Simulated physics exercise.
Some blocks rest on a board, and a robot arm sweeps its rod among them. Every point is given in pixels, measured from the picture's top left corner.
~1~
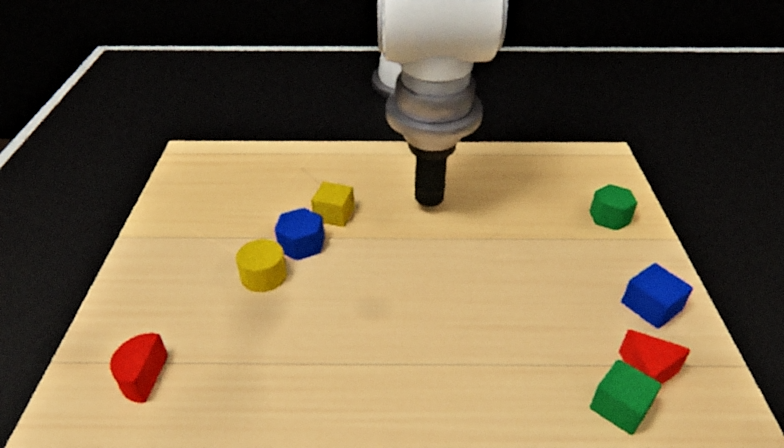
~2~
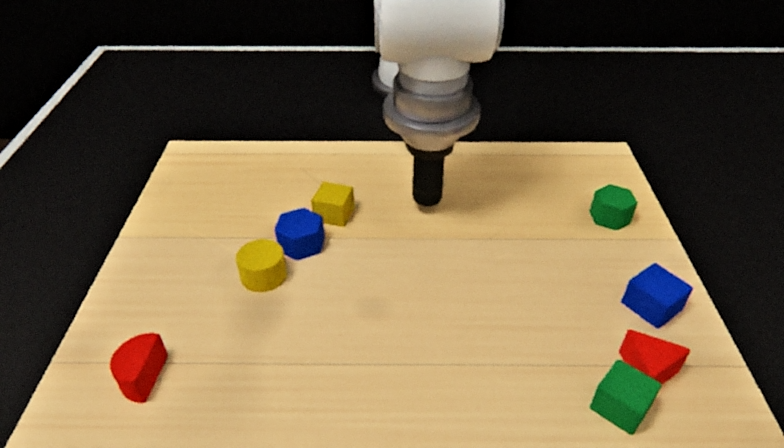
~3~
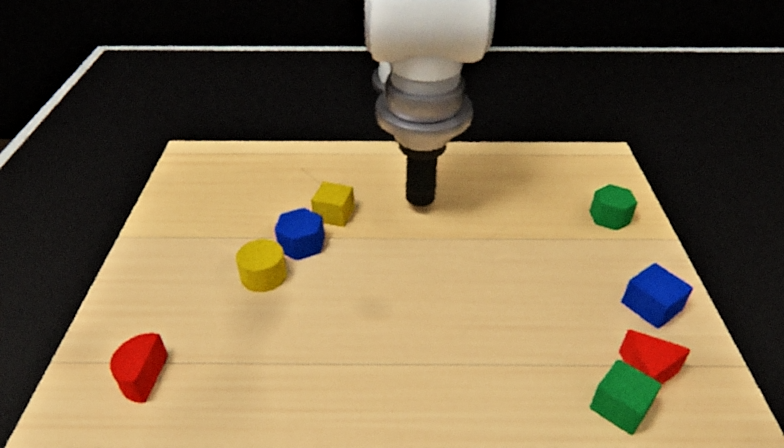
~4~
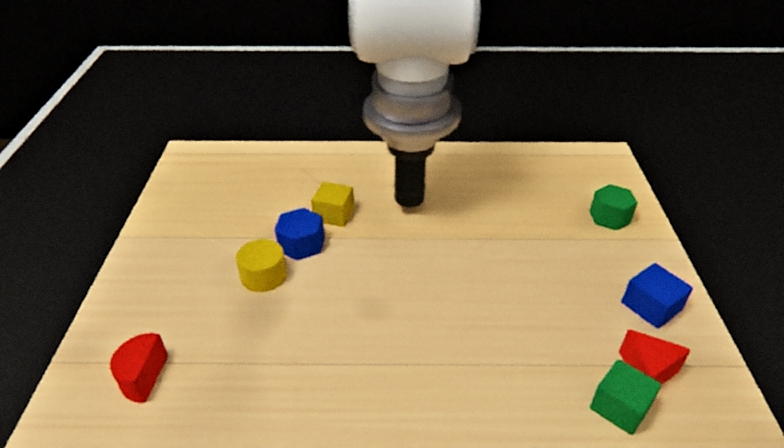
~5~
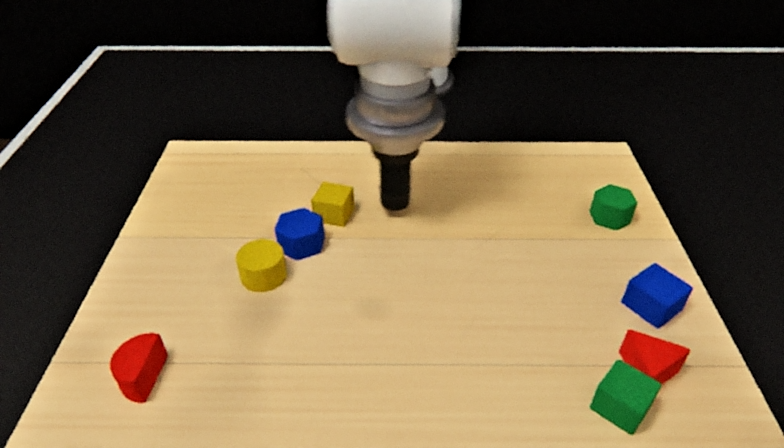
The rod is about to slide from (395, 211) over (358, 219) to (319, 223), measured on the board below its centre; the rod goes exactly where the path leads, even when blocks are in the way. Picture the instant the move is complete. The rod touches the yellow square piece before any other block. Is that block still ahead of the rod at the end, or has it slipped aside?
It keeps leading.
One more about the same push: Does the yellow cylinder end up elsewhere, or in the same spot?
It stays.
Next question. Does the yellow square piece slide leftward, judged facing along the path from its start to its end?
Short answer: No.
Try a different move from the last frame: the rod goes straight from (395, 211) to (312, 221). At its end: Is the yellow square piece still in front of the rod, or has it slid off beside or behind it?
The block sits ahead of the rod.
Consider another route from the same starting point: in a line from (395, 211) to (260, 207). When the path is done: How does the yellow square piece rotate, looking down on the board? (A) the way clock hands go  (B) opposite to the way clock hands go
Answer: B.
The first path, step by step. Halfway along, rod (357, 211); yellow square piece (325, 193).
At the end, rod (318, 214); yellow cylinder unmoved; blue hexagon (296, 223); yellow square piece (293, 189), turned 30° clockwise.
